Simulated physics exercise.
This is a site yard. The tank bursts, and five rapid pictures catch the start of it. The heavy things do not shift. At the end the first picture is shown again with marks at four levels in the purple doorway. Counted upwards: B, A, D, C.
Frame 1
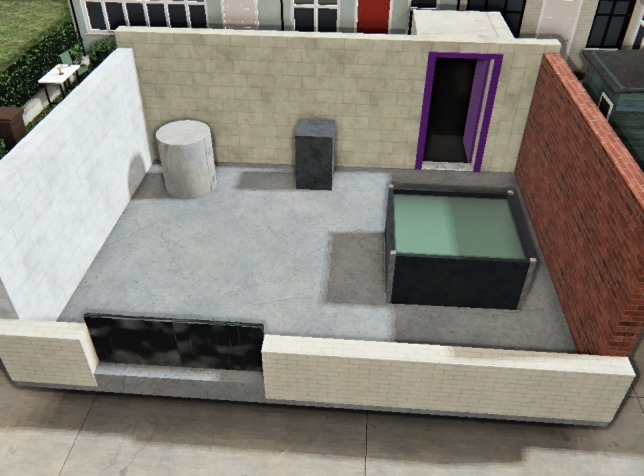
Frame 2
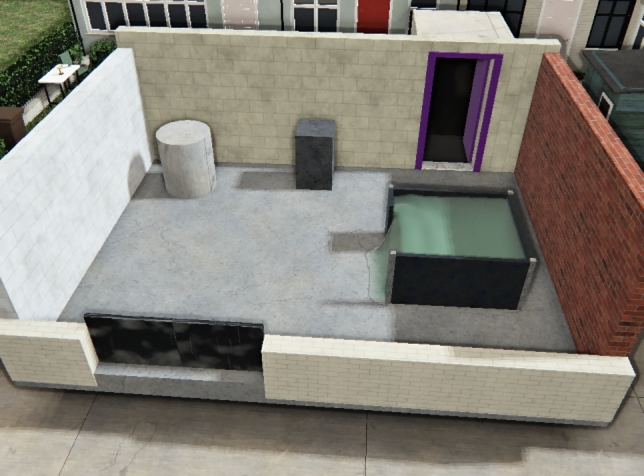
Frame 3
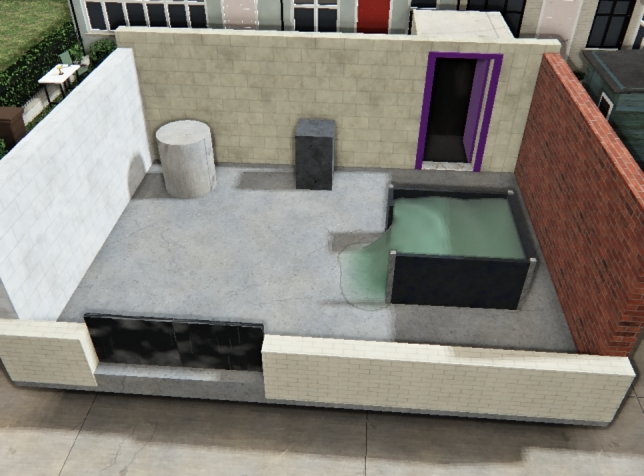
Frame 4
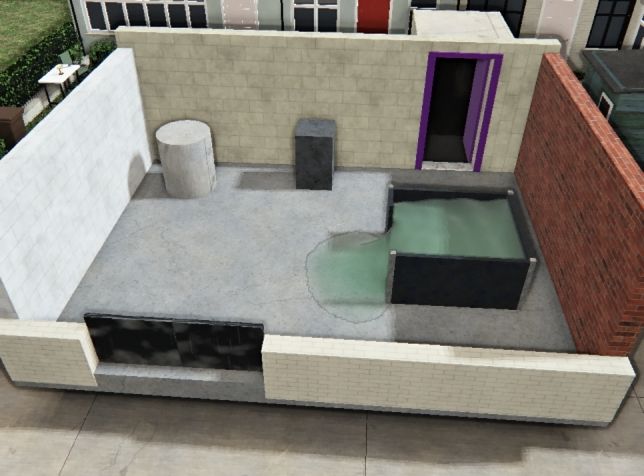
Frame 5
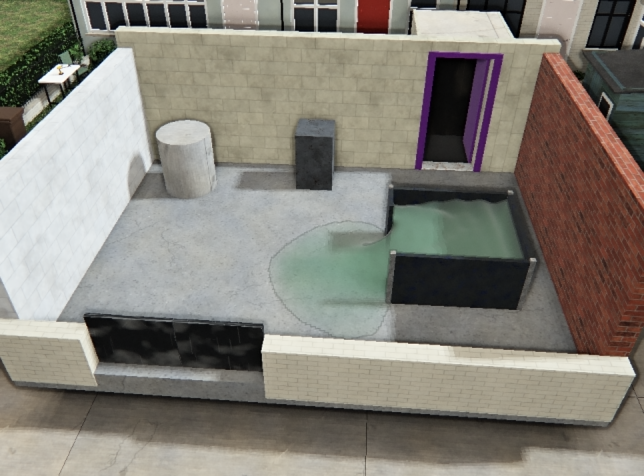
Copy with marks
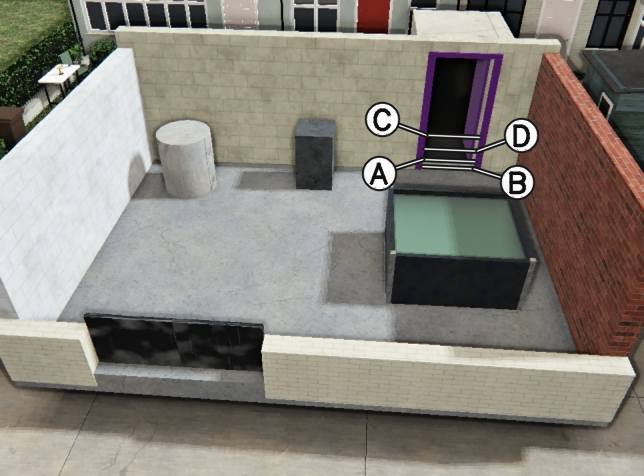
Green water pouring from the left side of a dark tank and spreading in a rounded pool across a walled grey yard.
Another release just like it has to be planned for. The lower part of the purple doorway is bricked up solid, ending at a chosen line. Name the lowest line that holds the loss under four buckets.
The limit is B.
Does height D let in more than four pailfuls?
No, not at all.
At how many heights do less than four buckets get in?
All four.
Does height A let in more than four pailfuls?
No.
On the marked copy, A at (449, 160); B at (447, 167); C at (453, 136); D at (450, 150); from the bottom up B, A, D, C.
For height A, nothing gets over.
For height B, a splash gets over, under a bucket.
For height C, nothing gets over.
For height D, nothing gets over.
